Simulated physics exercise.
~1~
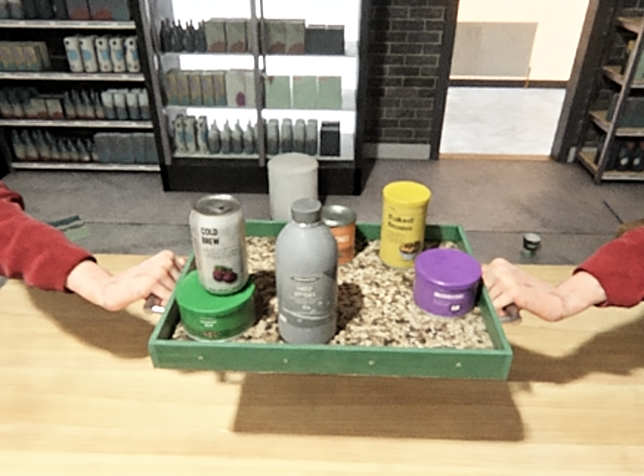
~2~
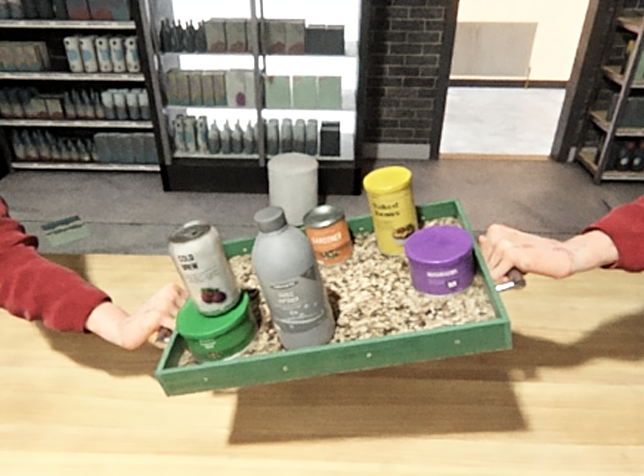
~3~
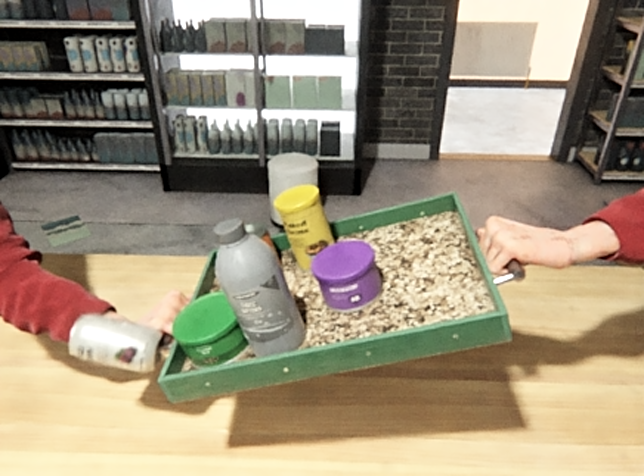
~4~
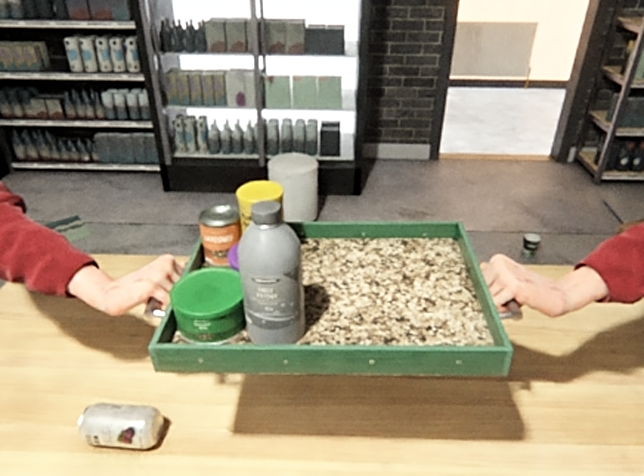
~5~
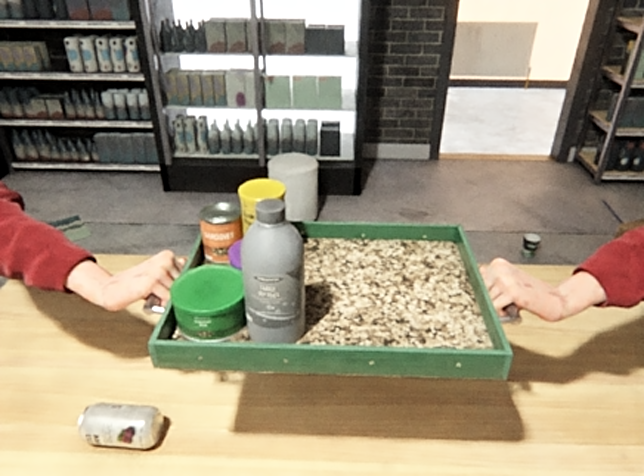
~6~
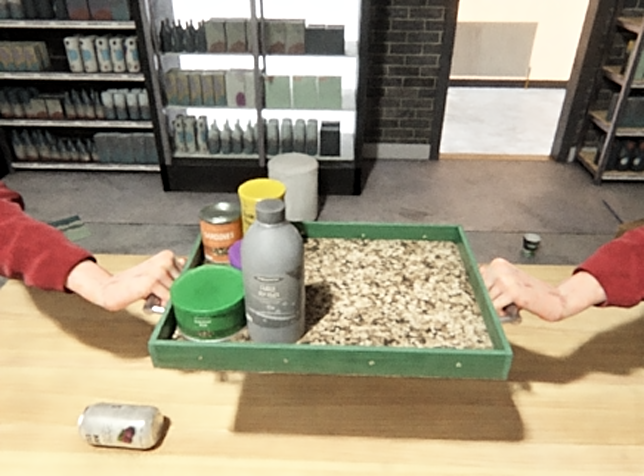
Two hands in red sleeves hold a green-rimmed tray of pebbly grit above a wooden table in a shop, seen from the front and slightly above. A white can stands on a green tub at the left, beside a grey bottle, with an orange tin, yellow tin and purple tub farther right. The hands tip the tray left edge down, and the can topples off onto the table. The yellow tin, orange tin and purple tub slide left. The tray levels, leaving everything aboard bunched at the left and the can lying below.
